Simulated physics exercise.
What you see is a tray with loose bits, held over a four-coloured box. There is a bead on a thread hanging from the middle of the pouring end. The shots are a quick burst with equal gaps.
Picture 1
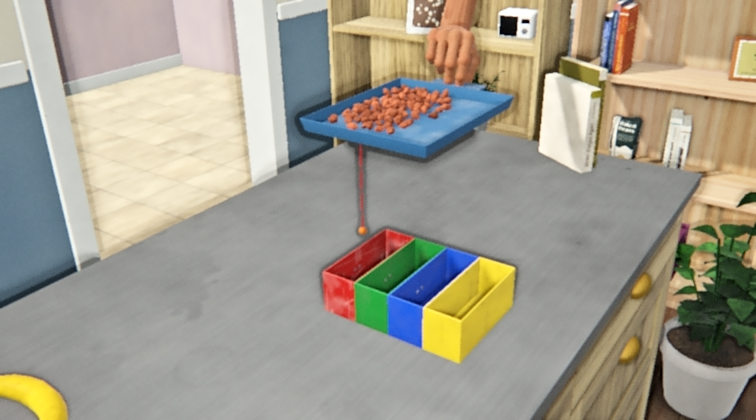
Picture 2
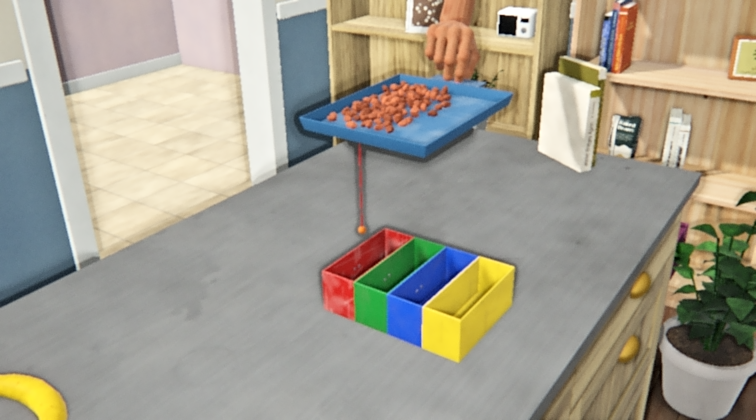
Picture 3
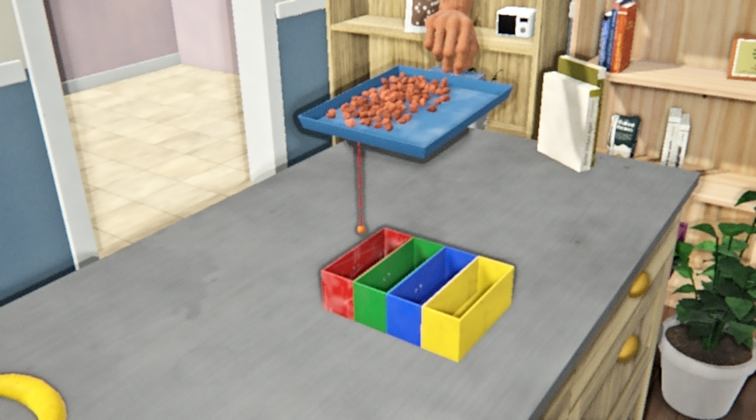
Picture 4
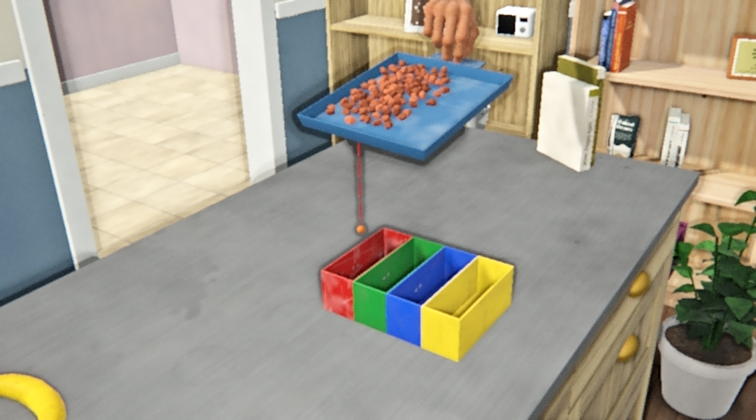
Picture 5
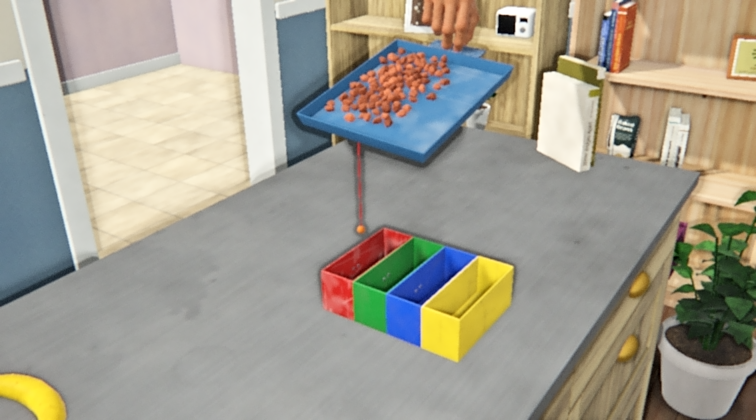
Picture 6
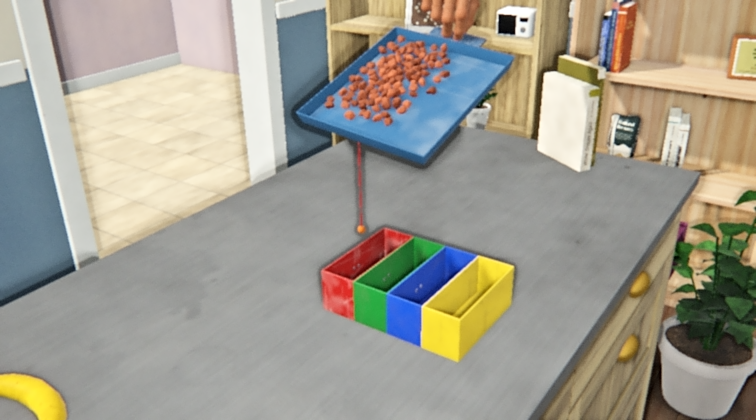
A hand slowly tilts a blue tray of reddish bits above a four-coloured box.
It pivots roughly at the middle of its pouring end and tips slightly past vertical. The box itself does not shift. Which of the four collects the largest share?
The green one.
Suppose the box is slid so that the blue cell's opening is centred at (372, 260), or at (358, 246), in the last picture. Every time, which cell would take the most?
First: The yellow cell. Second: The yellow one.
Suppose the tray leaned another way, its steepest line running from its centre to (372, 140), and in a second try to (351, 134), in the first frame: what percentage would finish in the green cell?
Lab note: Try one about 10 %, try two about 0 %.
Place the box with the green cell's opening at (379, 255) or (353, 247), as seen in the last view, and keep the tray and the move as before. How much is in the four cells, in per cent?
About 90 per cent, then about 90 per cent.
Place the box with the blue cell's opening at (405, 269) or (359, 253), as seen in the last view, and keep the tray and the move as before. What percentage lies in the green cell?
You'd get 30 in a hundred first and 0 in a hundred after that.
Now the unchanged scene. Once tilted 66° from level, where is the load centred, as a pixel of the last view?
About (386, 144).
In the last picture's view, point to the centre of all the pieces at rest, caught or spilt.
Somewhere around (393, 296) in the final view.
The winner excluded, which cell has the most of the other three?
The cell in red.
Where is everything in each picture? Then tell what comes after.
The first picture shows corners of the pouring end near (305, 118) and (425, 144), level; middle of the load near (396, 104), bits of crushed brick; bead on its thread near (363, 231); red cell near (340, 293); green cell near (372, 305); blue cell near (406, 318); yellow cell near (442, 331).
The second picture shows corners of the pouring end near (304, 117) and (424, 144), level; middle of the load near (395, 101).
The third picture shows corners of the pouring end near (303, 116) and (423, 145), tipped barely, lowest at the right corner; middle of the load near (395, 96).
The fourth picture shows corners of the pouring end near (302, 114) and (423, 148), tipped a little, lowest at the right corner; middle of the load near (394, 88).
The fifth picture shows corners of the pouring end near (301, 113) and (423, 151), tipped a little, lowest at the right corner; middle of the load near (393, 82).
The sixth picture shows corners of the pouring end near (301, 111) and (423, 153), tipped clearly, lowest at the right corner; middle of the load near (393, 75); red cell near (338, 292); green cell near (370, 304); blue cell near (404, 316); yellow cell near (441, 330).
Shortly afterwards, tray tipped steeply; the bulk on the tray; only a few in the green cell; near a quarter falling or outside the box.
Next, tray tipped past a quarter turn; a little on the tray; near half in the green cell; near a quarter in the red cell; a little in the blue cell; only a few in the yellow cell; near a quarter falling or outside the box.
Some moments later, tray tipped past a quarter turn; near half in the green cell; near a quarter in the red cell; a little in the blue cell; only a few in the yellow cell; a little falling or outside the box.
In the end, tray tipped past a quarter turn; near half in the green cell; near a quarter in the red cell; a little in the blue cell; only a few in the yellow cell; a little outside the box.
